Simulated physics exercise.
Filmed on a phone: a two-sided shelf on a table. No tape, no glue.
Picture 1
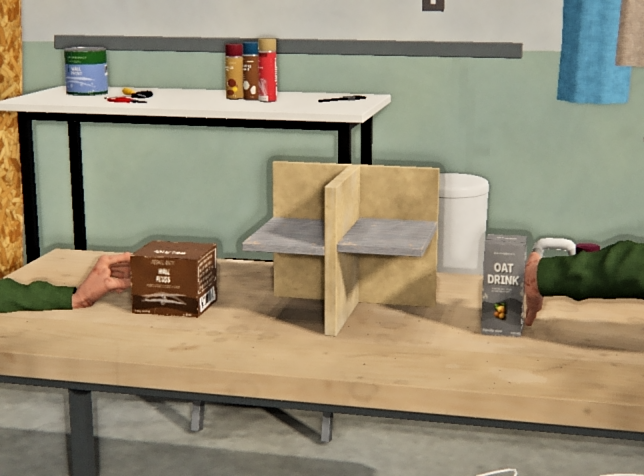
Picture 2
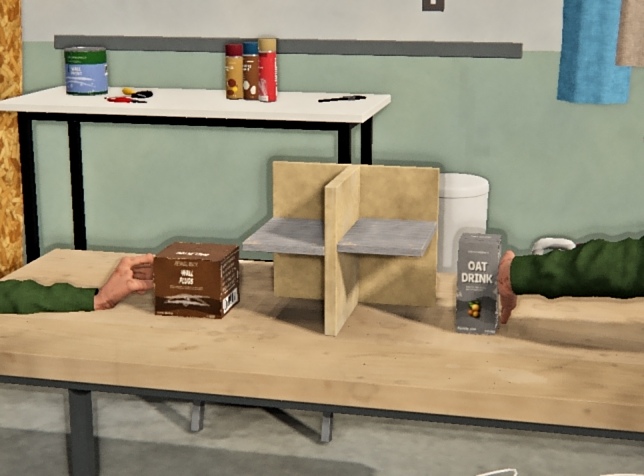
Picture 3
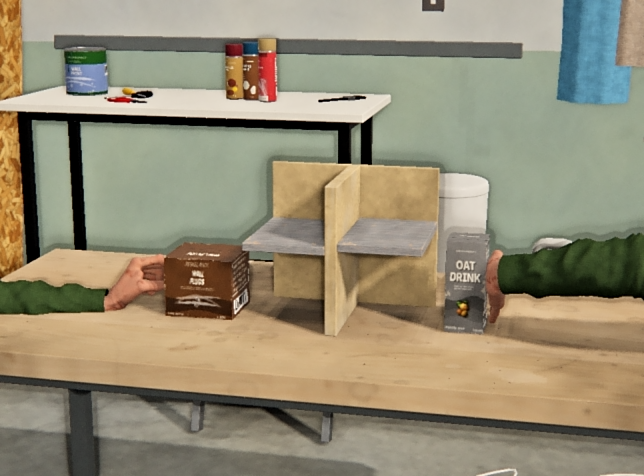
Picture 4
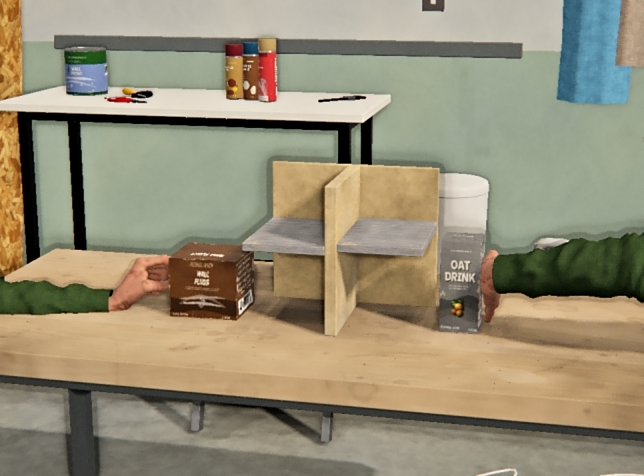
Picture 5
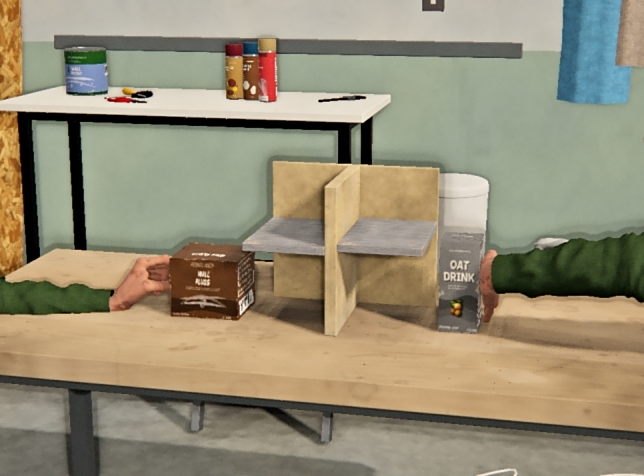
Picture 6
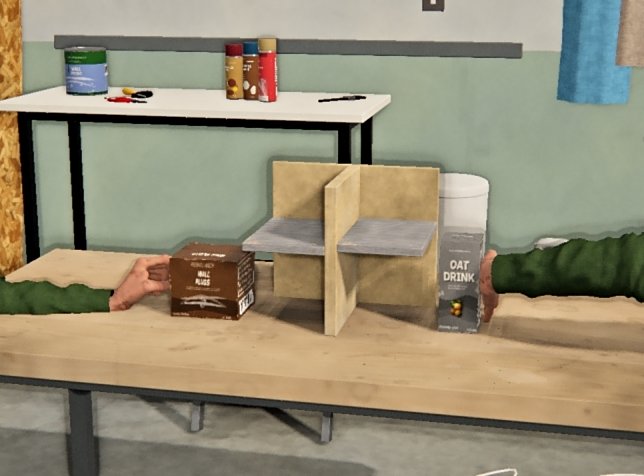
In the video, two hands on a wooden table slide a brown box rightward and a grey oat drink carton leftward toward a two-sided shelf between them, their motion slowing until the objects barely move beside it.
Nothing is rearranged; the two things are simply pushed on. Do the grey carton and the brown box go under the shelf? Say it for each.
In the end the grey carton catches on the edge and the brown box slides in.
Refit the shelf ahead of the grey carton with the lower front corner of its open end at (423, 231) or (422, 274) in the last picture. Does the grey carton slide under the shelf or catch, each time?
In turn it gets in; is too tall.
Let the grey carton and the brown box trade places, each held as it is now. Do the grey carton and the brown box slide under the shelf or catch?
The grey carton is too tall; the brown box slides in.
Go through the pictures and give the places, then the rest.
In the first frame, hands sliding the things forward; grey carton (504, 285); brown box (174, 278); shelf (343, 247).
In the second frame, hands sliding the things forward; brown box (197, 280); shelf (343, 247).
In the third frame, hands sliding the things forward; grey carton (467, 283); shelf (343, 247).
In the fourth frame, hands sliding the things forward; brown box (212, 281); shelf (343, 247).
In the fifth frame, hands sliding the things forward; grey carton (461, 283); shelf (343, 247).
In the sixth frame, hands sliding the things forward; grey carton (461, 283); brown box (213, 281); shelf (343, 247).
Then, 0.38 s after the last picture, grey carton stopped at the opening near (449, 282); brown box sliding up to the opening near (240, 282).
At rest, the grey carton is too tall, near (449, 282); the brown box clears the shelf, near (297, 286).
